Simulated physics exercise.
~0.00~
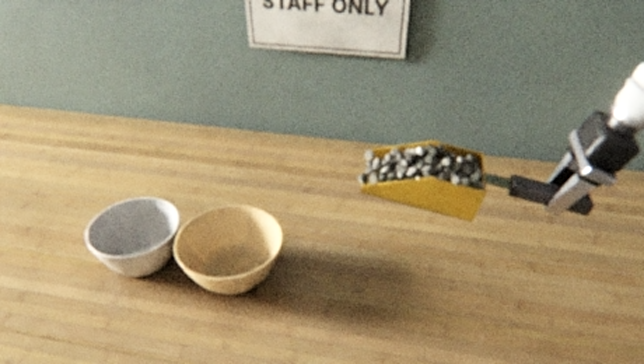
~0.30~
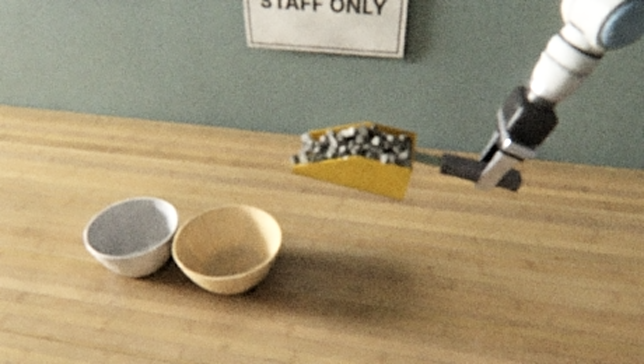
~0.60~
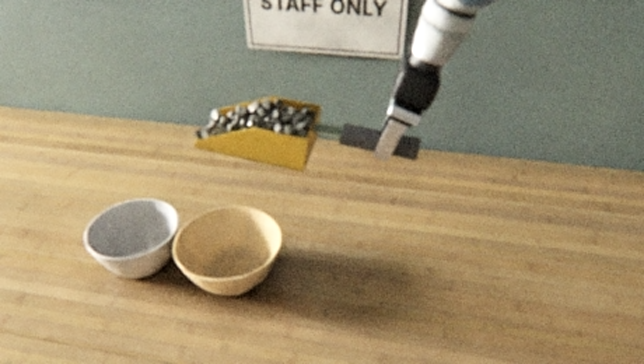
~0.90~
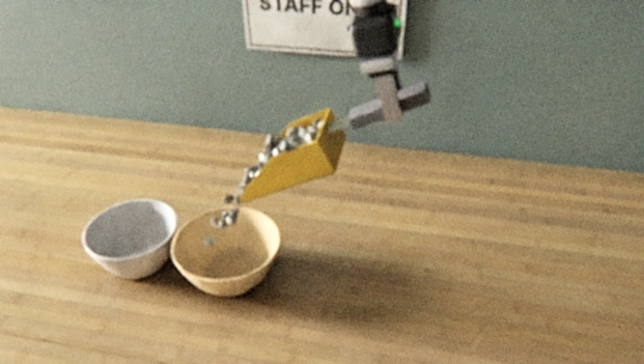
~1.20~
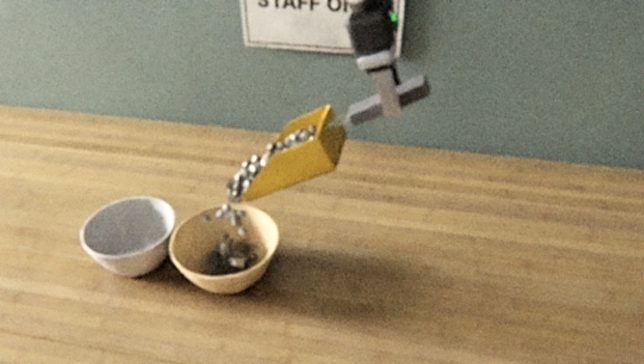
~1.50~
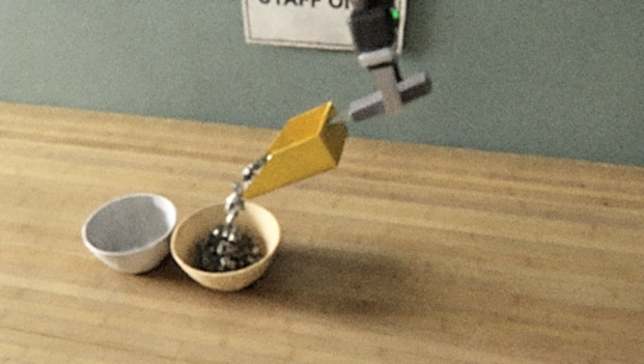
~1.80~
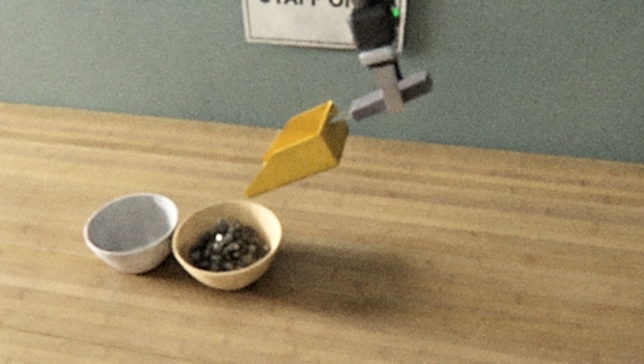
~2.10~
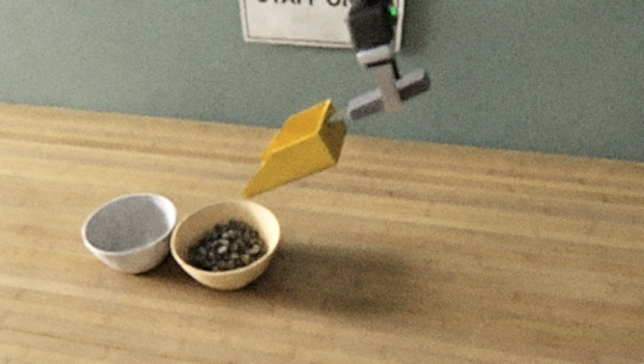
A robot arm carried a yellow scoop heaped with small grey pebbles leftward over a wooden table, then tipped it and poured them into the tan bowl beside a white one, leaving the scoop empty and the white bowl unfilled.
